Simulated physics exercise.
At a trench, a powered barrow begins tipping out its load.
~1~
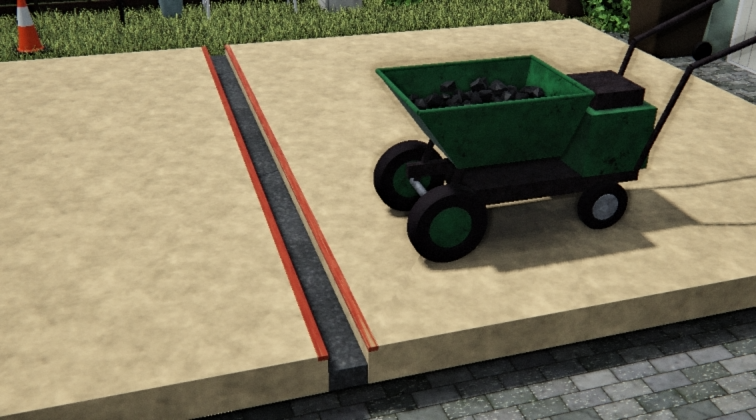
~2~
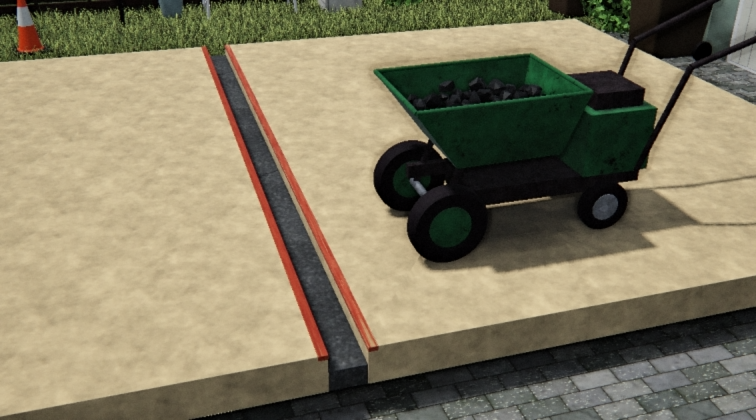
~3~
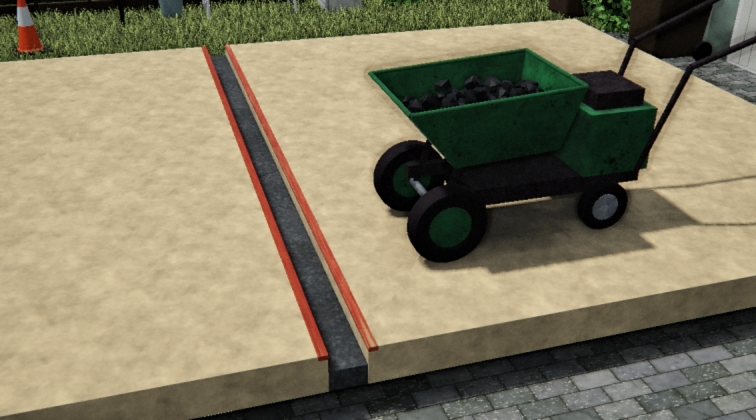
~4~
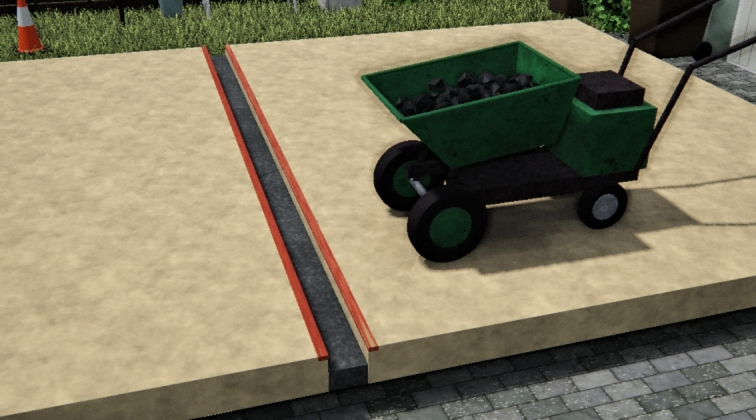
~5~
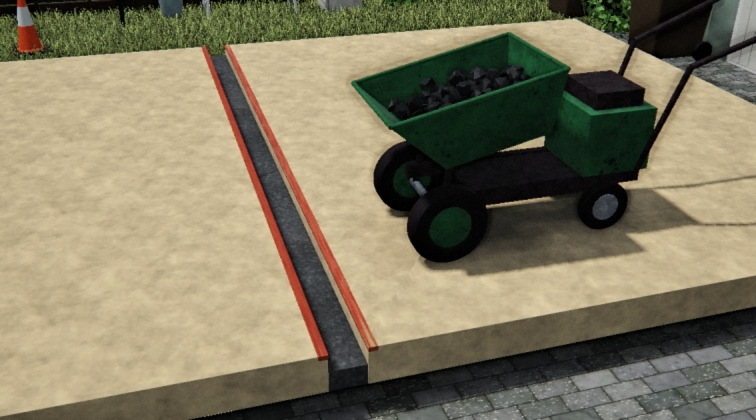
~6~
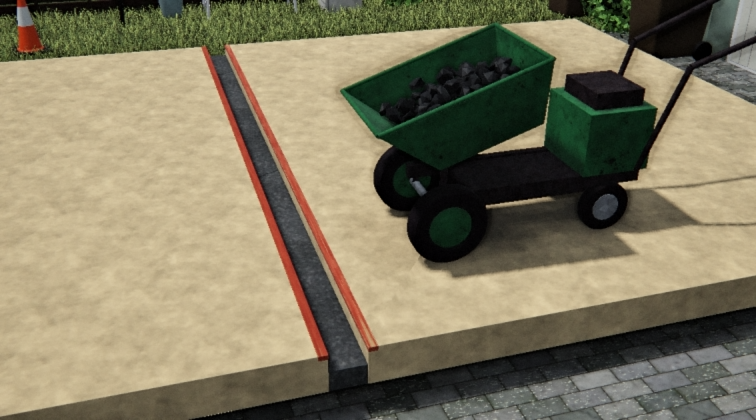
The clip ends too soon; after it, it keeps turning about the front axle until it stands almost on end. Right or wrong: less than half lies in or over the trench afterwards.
Right.
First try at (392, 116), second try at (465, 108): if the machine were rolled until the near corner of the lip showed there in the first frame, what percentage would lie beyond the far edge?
Roughly 70 per cent at the first spot and 10 per cent at the second.
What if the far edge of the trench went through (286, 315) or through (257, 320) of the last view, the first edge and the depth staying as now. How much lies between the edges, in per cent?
I'd put it near 50 in a hundred, then near 80 in a hundred.
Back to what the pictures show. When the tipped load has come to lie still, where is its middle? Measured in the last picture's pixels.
I'd put the middle somewhere around (272, 251).
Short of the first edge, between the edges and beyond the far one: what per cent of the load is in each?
Split - short: 0 percent, between: 30 percent, beyond: 50 percent.
Soon after the last picture, skip tipped steeply; all in the skip.
A little later, skip tipped right over; most in the skip; a stray few in or heaped over the trench; a small part beyond it; a stray few falling.
Later still, skip tipped right over; about a quarter in the skip; about a quarter in or heaped over the trench; about half beyond it.
By the end, skip tipped right over; about a quarter in the skip; about a quarter in or heaped over the trench; about half beyond it.
